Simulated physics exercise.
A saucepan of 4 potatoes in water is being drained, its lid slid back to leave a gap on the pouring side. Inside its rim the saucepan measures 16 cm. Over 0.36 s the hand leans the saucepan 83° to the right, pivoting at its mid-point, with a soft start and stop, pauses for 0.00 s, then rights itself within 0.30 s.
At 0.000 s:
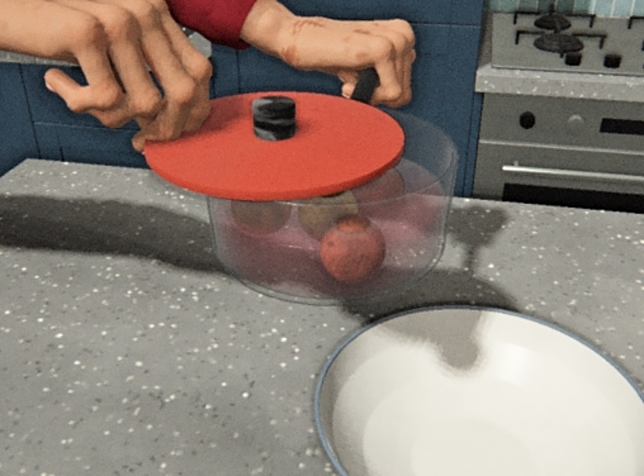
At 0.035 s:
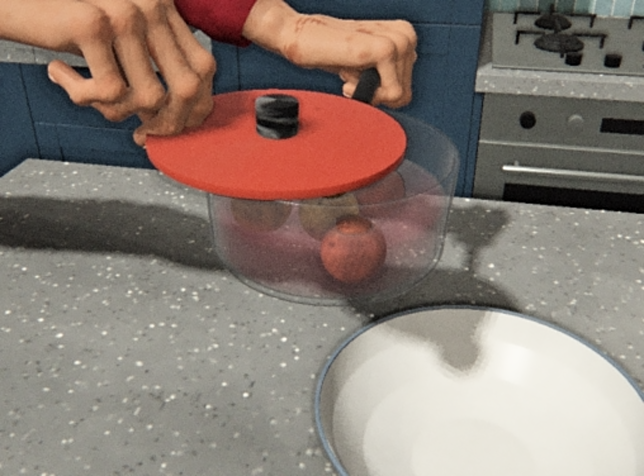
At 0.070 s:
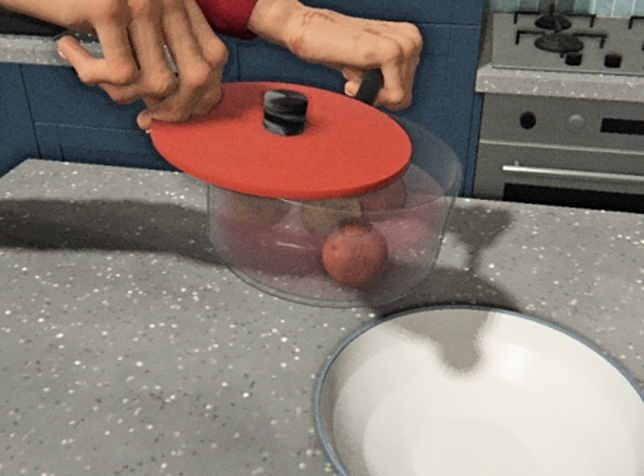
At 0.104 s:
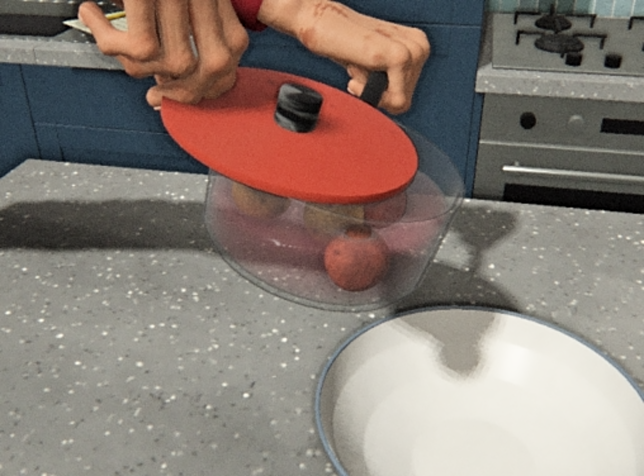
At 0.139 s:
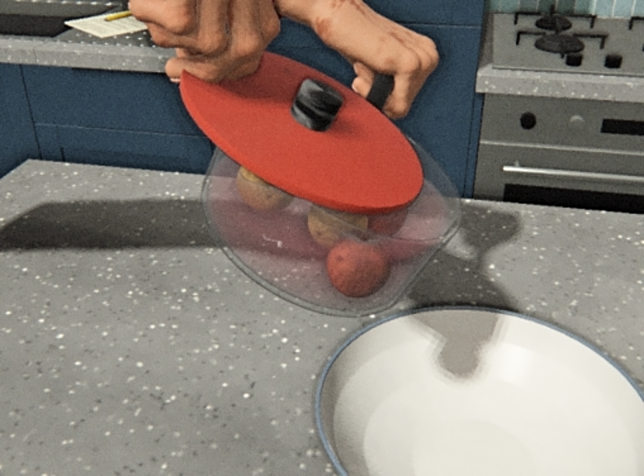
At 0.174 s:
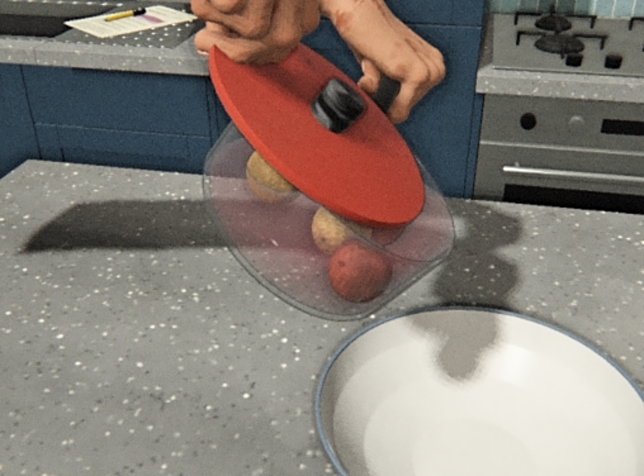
Two hands tilt a clear, red-lidded pot of round items rightward beside a white bowl.
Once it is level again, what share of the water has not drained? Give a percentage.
About 33 per cent stays in the saucepan.
By 0.29 s the tilt is 76° and 69 per cent of the water is still in the saucepan.
By 0.38 s the tilt is 82° and 45 per cent of the water is still in the saucepan.
By 0.47 s the tilt is 58° and 35 per cent of the water is still in the saucepan.
By 0.57 s the tilt is 17° and 33 per cent of the water is still in the saucepan.
At rest 33 per cent of the water is still in the saucepan.
